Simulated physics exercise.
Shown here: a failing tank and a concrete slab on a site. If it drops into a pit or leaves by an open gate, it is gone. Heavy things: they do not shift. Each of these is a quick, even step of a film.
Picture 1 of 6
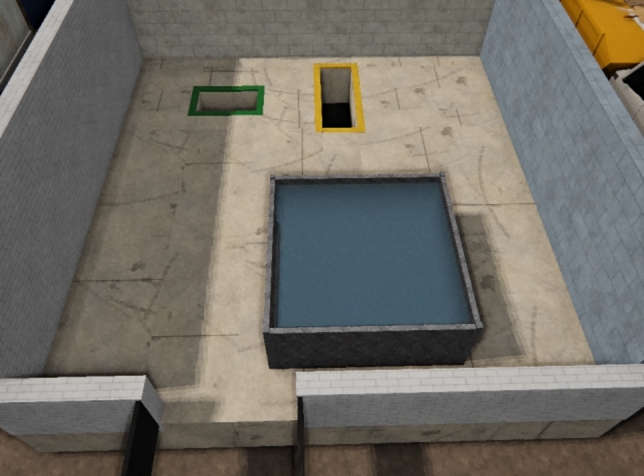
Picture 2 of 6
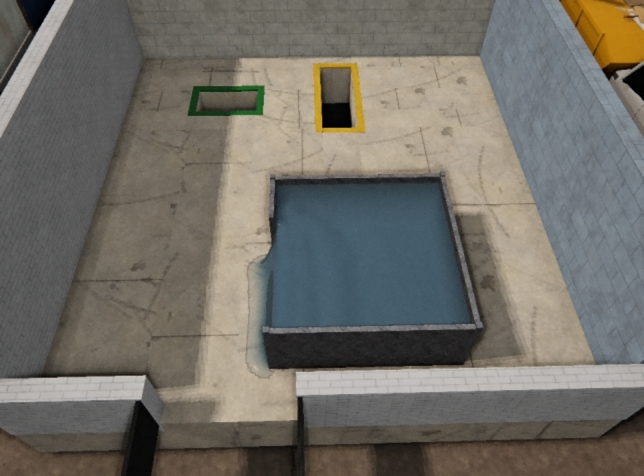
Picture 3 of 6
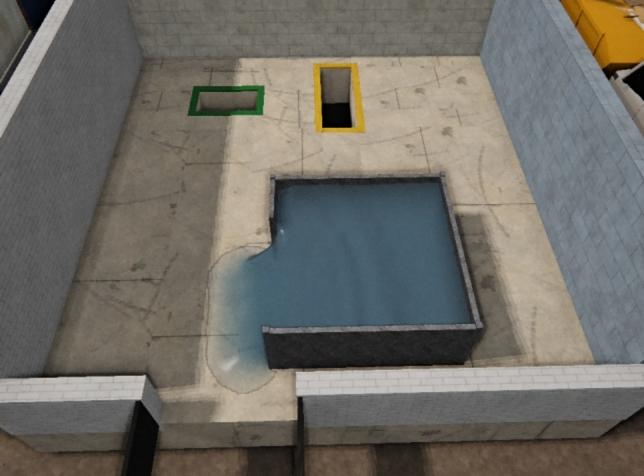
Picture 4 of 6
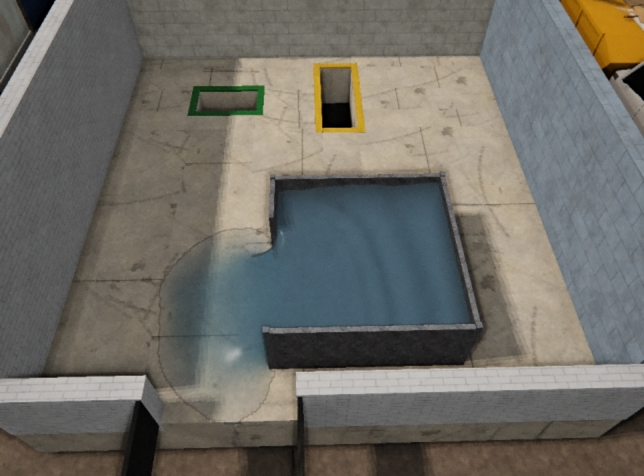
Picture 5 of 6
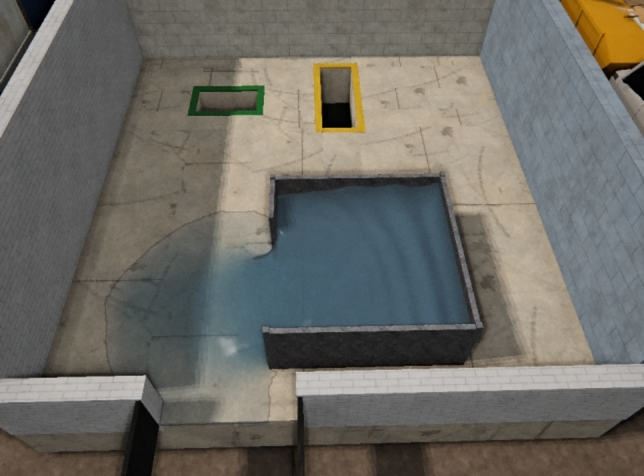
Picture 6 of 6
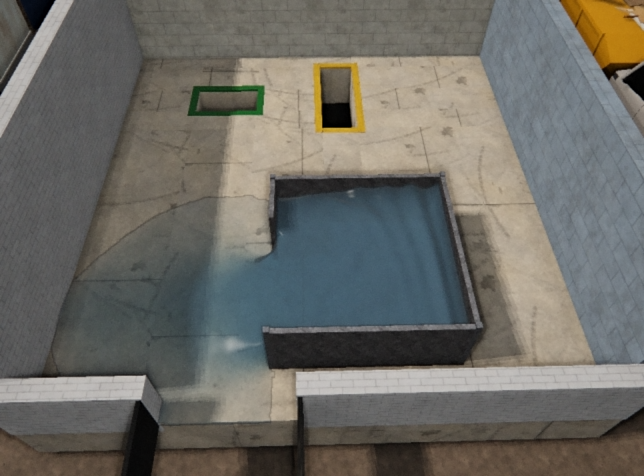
The clip shows a square tank of water standing still on a walled concrete slab, then its left side opens and water pours out, spreading leftward across the floor in a widening, rounded sheet toward the left wall.
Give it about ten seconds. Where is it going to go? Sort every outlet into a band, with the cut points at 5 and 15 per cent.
Final shares: The gate over 15 %; the green pit over 15 %; the yellow pit over 15 %.
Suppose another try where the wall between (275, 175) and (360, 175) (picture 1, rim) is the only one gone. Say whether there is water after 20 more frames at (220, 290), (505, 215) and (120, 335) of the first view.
Unsoaked, then unsoaked, then unsoaked.
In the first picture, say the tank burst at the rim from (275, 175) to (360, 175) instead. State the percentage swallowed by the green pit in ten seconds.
Green takes 25 in a hundred.
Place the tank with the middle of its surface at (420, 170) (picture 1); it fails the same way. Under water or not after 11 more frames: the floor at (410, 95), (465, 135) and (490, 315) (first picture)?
Spot 1 unwetted, spot 2 unwetted, spot 3 unwetted.
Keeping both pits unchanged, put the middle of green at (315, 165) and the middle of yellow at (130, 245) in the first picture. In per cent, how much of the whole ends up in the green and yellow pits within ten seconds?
I reckon green ends up with 0 percent and yellow with 60 percent.
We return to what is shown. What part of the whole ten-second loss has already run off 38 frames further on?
Near 55 in a hundred.
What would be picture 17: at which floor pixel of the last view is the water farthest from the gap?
Point: (133, 95) in the last picture's pixels.
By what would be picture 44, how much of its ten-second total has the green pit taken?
I make it 55 per cent.
A moment on, water covers 25 % of the floor; the gate 2 %, the green pit 0 %, the yellow pit 0 %.
Next, water covers 25 % of the floor; the gate 5 %, the green pit 0 %, the yellow pit 0 %.
Then, water covers 45 % of the floor; the gate 9 %, the green pit 3 %, the yellow pit 0 %.
Later, water covers 60 % of the floor; the gate 16 %, the green pit 12 %, the yellow pit 7 %.
In the end, water covers 65 % of the floor; the gate 21 %, the green pit 22 %, the yellow pit 17 %.
